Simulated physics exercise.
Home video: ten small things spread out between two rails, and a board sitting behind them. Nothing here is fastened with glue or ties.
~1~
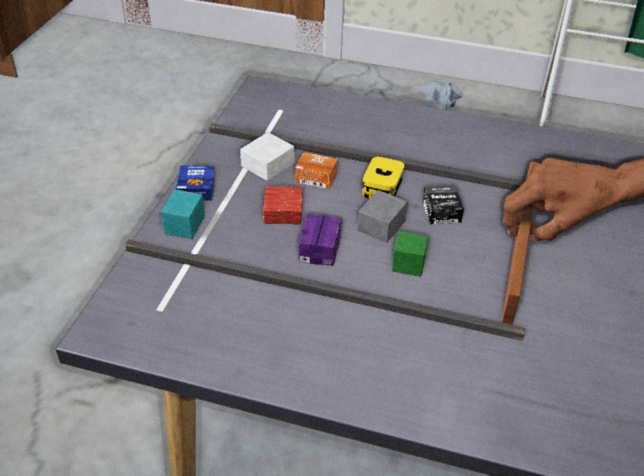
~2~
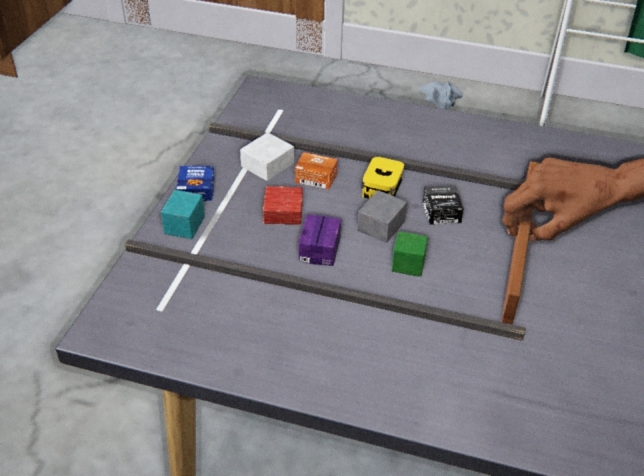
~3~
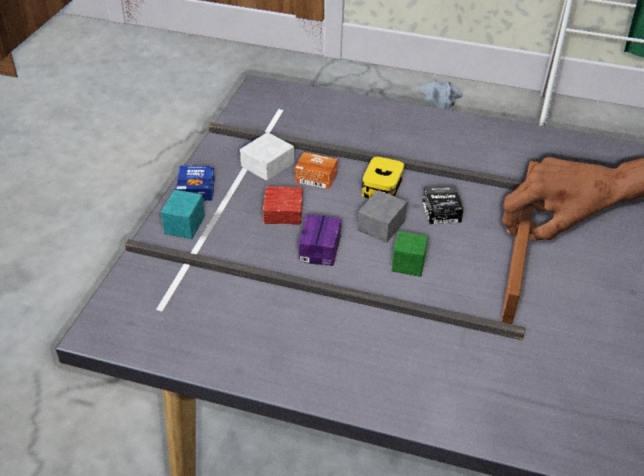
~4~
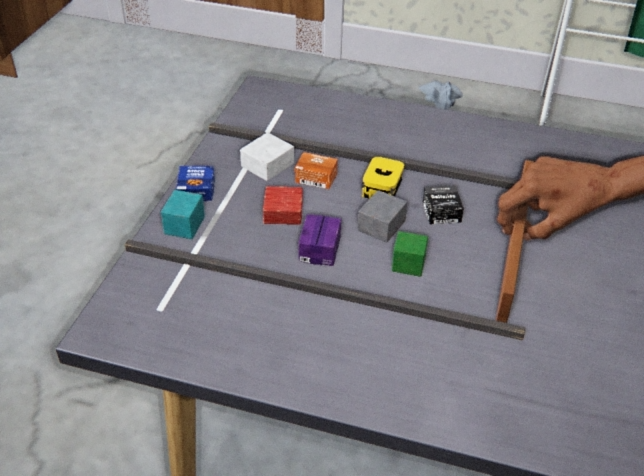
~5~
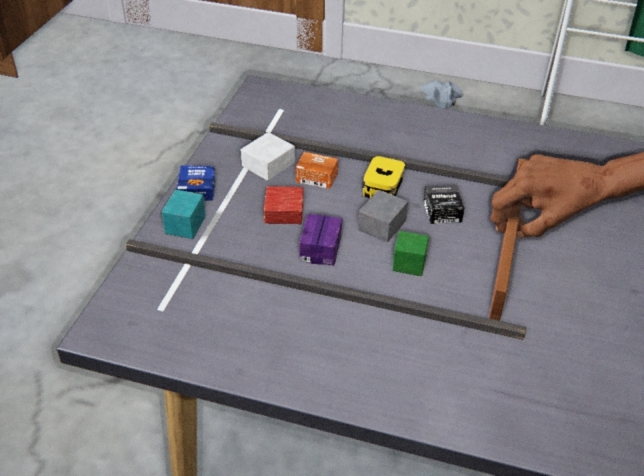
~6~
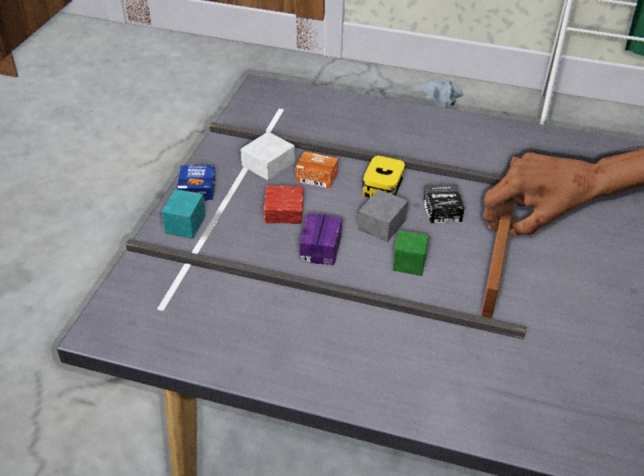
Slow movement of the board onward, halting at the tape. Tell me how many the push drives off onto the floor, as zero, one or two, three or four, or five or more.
Drops: A trio or a quartet.
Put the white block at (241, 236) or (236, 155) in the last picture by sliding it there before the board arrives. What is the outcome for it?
Order of tries: Off, off.
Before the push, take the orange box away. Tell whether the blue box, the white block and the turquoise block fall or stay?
The blue box ends up below - the white block ends up below - the turquoise block ends up below.
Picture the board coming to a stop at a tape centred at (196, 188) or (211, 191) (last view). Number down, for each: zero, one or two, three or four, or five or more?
First spot, 5 or more; second spot, five or more.
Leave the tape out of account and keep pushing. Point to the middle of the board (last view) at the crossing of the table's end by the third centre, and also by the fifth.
Near (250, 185) and (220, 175).
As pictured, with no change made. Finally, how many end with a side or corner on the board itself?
3 end up touching it.
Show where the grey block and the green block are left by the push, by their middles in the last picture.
They come to rest around (214, 183) and (200, 209).
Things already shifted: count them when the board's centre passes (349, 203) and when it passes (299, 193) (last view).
I get 7 at the one place and 8 at the other.
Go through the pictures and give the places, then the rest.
Blue box (196, 183); turquoise block (184, 214); white block (268, 157); board (522, 239); tape (229, 196), in the first frame.
Turquoise block (183, 215); green block (410, 254), in the second frame.
White block (268, 156); purple box (320, 240), in the third frame.
Blue box (196, 183); yellow case (383, 180), in the fourth frame.
Turquoise block (184, 214); orange box (317, 171), in the fifth frame.
Blue box (197, 183); turquoise block (184, 214); white block (268, 156); board (503, 233); tape (230, 195), in the sixth frame.
Soon after, none off yet; blue box at rest near (197, 183); turquoise block at rest near (184, 214); white block at rest near (268, 156).
Then, none off yet; blue box at rest near (197, 183); turquoise block at rest near (184, 214); white block moved about its own width near (220, 143).
At rest, the number that fall off is three or four; fallen, orange box, white block, turquoise block and blue box.
